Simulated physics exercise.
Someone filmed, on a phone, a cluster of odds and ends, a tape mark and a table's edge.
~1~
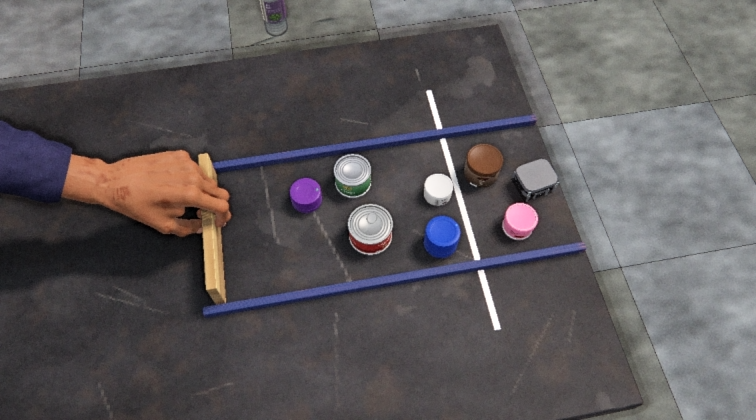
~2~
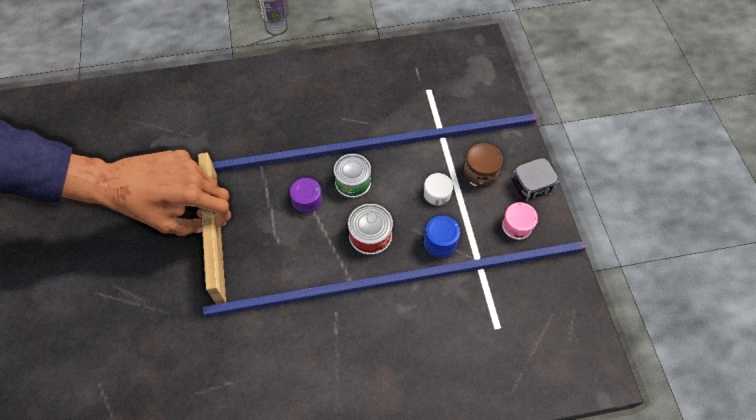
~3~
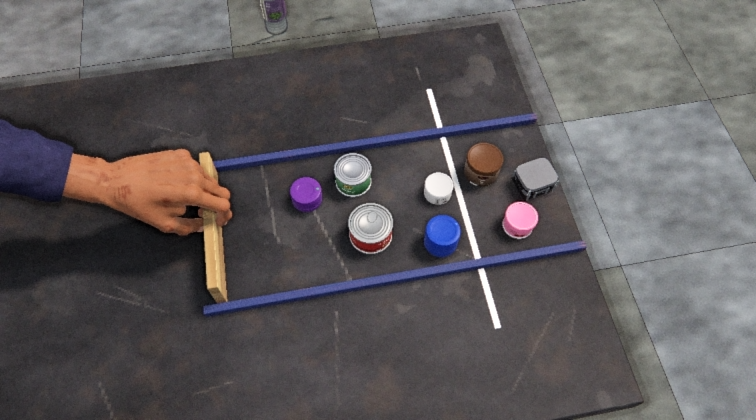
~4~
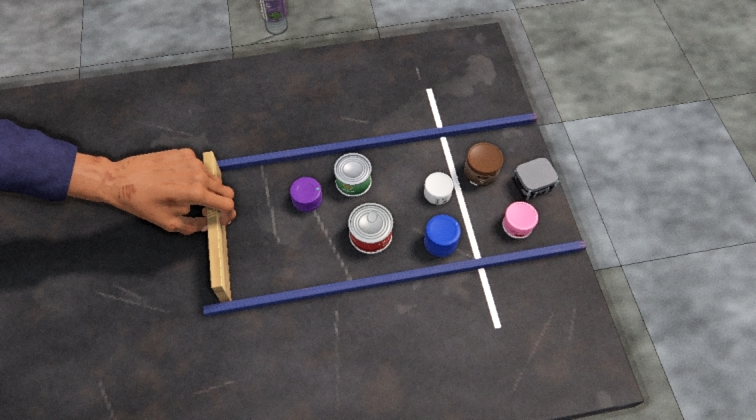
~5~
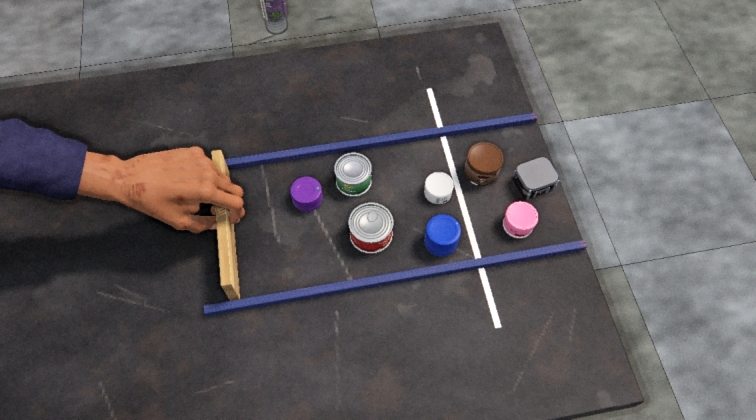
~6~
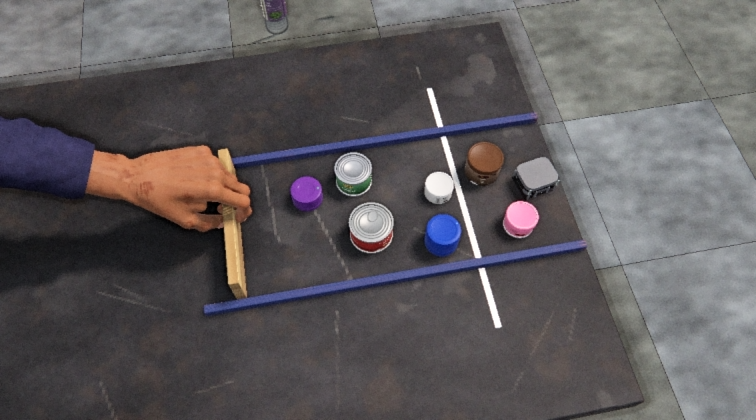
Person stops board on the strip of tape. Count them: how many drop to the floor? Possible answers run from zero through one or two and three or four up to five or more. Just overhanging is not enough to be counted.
The right answer is zero.
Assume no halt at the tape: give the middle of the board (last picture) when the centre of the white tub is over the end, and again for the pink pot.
First one: Around (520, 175). Other one: Around (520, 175).
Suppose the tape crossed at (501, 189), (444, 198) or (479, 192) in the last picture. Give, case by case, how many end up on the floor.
In order: 1, 0 and 0.
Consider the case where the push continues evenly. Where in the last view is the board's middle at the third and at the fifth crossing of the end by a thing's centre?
About (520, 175) and about (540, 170).
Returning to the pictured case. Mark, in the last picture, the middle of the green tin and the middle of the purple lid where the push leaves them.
Final spots - green tin (466, 147), purple lid (471, 176).
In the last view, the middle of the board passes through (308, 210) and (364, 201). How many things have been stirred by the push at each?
The first count is 1, and then it's 3.
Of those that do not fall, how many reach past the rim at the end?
It totals 0.
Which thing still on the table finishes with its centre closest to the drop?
The one you want is the grey case.
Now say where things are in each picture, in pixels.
In the first frame, grey case (535, 180); pink pot (519, 222); brown tub (483, 166); board (212, 227); tape (460, 197).
In the second frame, pink pot (519, 221); purple lid (306, 195).
In the third frame, brown tub (483, 165); red tin (371, 229).
In the fourth frame, grey case (535, 179); white tub (438, 189).
In the fifth frame, pink pot (520, 220); blue lid (442, 236).
In the sixth frame, grey case (535, 178); pink pot (520, 220); brown tub (483, 164); board (232, 222); tape (460, 195).
A little later, none off yet; grey case at rest near (535, 178); pink pot at rest near (520, 220); brown tub at rest near (483, 164).
When it is over, the number that fall off is zero.
